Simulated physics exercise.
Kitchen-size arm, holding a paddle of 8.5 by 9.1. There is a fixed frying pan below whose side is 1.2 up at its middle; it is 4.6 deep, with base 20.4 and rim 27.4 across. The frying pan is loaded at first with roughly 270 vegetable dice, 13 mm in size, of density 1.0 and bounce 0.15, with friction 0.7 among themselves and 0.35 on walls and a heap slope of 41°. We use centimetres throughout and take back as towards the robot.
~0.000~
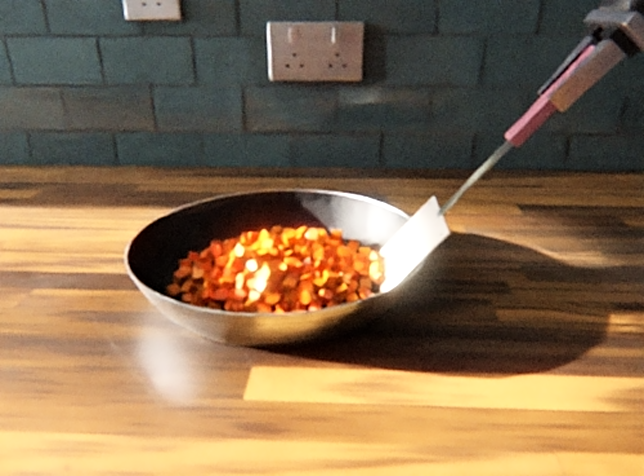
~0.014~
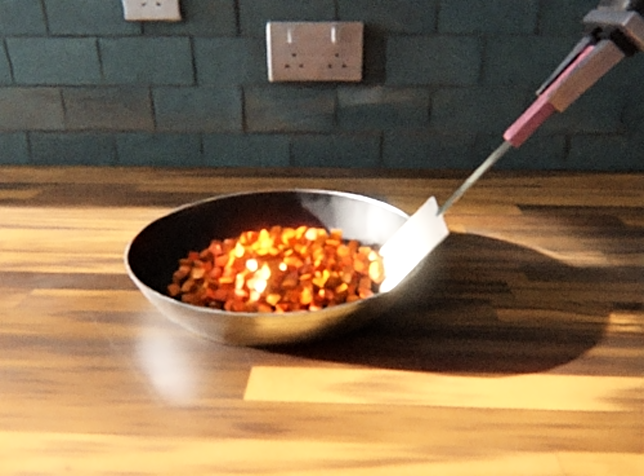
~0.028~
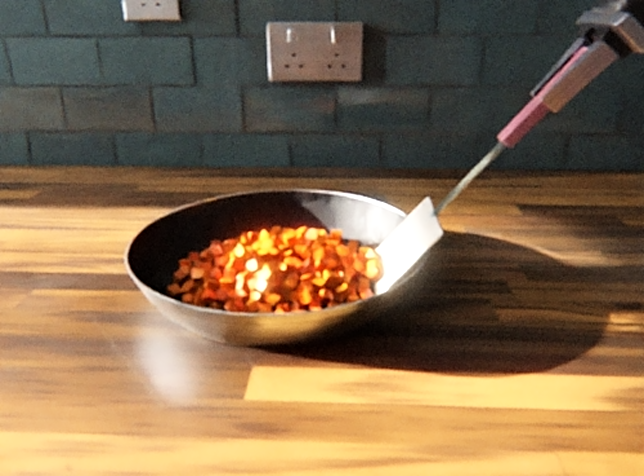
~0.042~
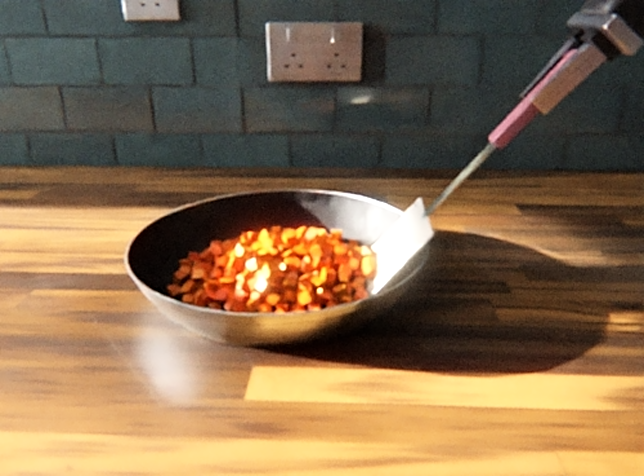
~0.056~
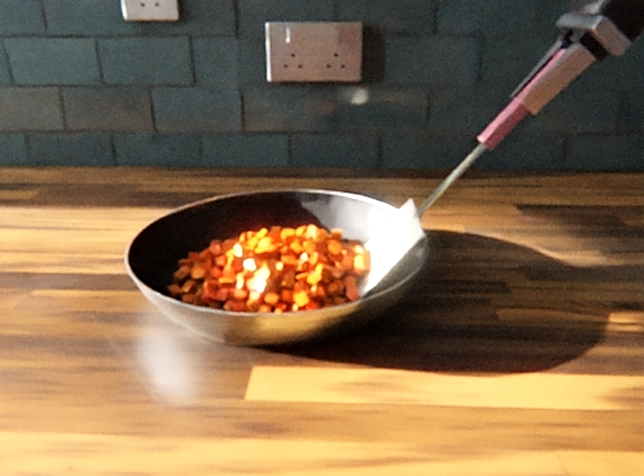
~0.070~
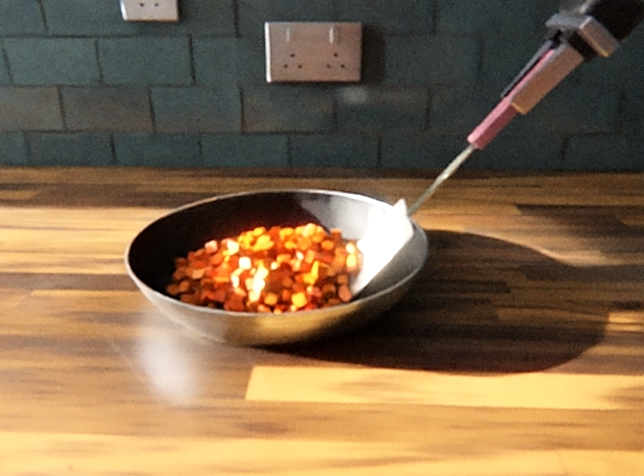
A white paddle held by a robotic arm slid a short way left inside a dark frying pan on a wooden counter, nudging the right edge of a heap of orange vegetable dice slightly inward.
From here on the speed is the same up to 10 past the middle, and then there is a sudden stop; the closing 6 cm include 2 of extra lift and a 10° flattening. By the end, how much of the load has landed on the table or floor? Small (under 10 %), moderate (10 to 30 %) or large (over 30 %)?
Moderate.
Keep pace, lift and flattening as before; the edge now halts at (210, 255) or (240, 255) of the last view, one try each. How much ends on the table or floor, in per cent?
Respectively some 0 and 0 percent end on the table or floor.
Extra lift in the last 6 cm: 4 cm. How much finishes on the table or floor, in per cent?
You'd expect near 20 percent of it there.
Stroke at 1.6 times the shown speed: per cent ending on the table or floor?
The share would be near 25 in a hundred.
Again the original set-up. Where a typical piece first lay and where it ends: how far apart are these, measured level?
Distance: Near 9 cm.
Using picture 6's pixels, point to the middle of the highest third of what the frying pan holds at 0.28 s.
Roughly pixel (180, 245).
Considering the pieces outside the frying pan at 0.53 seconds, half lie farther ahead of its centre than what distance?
18 cm.
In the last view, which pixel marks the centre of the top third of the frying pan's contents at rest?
It is centred near (168, 244) in the last view.
After 0.17 s, sloping 51°, highest piece 5 above the table; 270 in the frying pan.
After 0.28 s, sloping 48°, highest piece 7 above the table; 266 in the frying pan, 4 on the blade or in flight.
After 0.53 s, sloping 41°, highest piece 6 above the table; 223 in the frying pan, 46 on the table or floor, 1 on the blade or in flight.
After 1.58 s, sloping 41°, highest piece 6 above the table; 223 in the frying pan, 47 on the table or floor.
At rest, 223 in the frying pan, 47 on the table or floor. That is 17 % on the table or floor.
